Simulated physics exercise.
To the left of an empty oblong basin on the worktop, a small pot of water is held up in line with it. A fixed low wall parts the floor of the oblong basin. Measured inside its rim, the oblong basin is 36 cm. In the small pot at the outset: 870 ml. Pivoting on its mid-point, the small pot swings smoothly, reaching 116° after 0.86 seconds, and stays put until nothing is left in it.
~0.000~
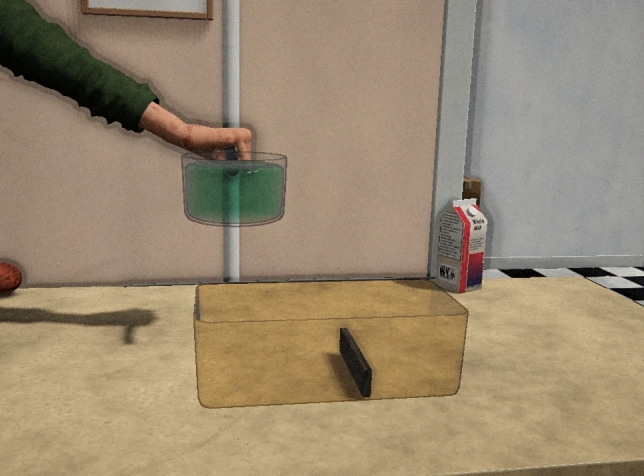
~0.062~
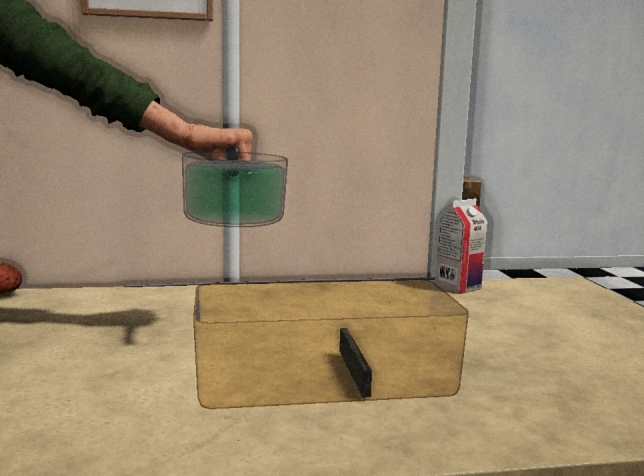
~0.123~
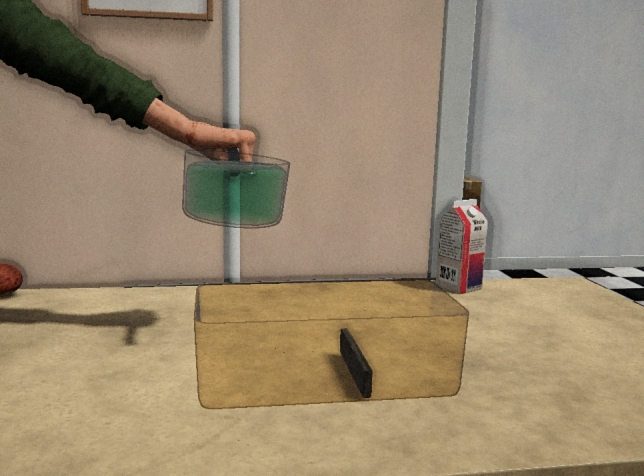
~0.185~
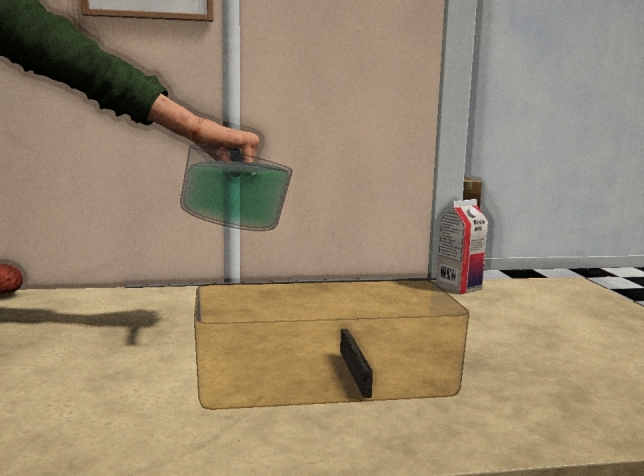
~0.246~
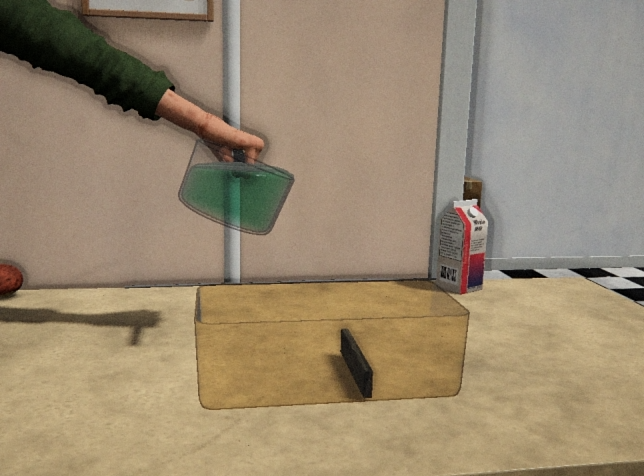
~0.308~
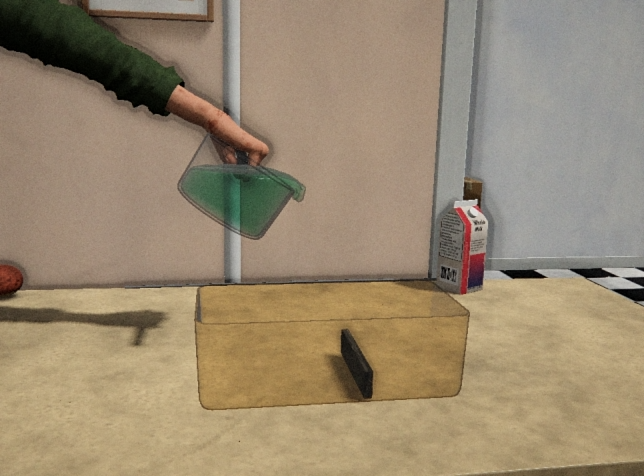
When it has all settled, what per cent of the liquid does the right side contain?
The right side contains about 15 per cent.
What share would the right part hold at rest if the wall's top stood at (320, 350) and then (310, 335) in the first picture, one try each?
First try about 65 %, second try about 75 %.
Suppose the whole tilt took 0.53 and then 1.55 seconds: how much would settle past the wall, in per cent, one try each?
Result: 15 per cent, then 25 per cent.
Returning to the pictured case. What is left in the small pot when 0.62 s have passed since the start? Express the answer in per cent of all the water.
At that time about 28 in a hundred parts are still held.
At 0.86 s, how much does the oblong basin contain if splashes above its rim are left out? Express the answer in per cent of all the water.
Some 88 per cent.
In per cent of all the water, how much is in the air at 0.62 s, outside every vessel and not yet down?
I'd put it at about 40 percent.
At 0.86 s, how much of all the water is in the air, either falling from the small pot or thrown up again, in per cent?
In-air share: About 9 %.
By 0.62 s the tilt is 96° and 28 per cent is still to pour, 26 is left of the wall and 6 right of it.
By 0.86 s the tilt is 116° and 3 per cent is still to pour, 77 is left of the wall and 11 right of it.
By 1.10 s the tilt is 116° and 0 per cent is still to pour, 82 is left of the wall and 15 right of it.
By 1.36 s the tilt is 116° and 0 per cent is still to pour, 82 is left of the wall and 15 right of it.
At rest 82 per cent lies left of the wall, 15 right of it and 3 outside.
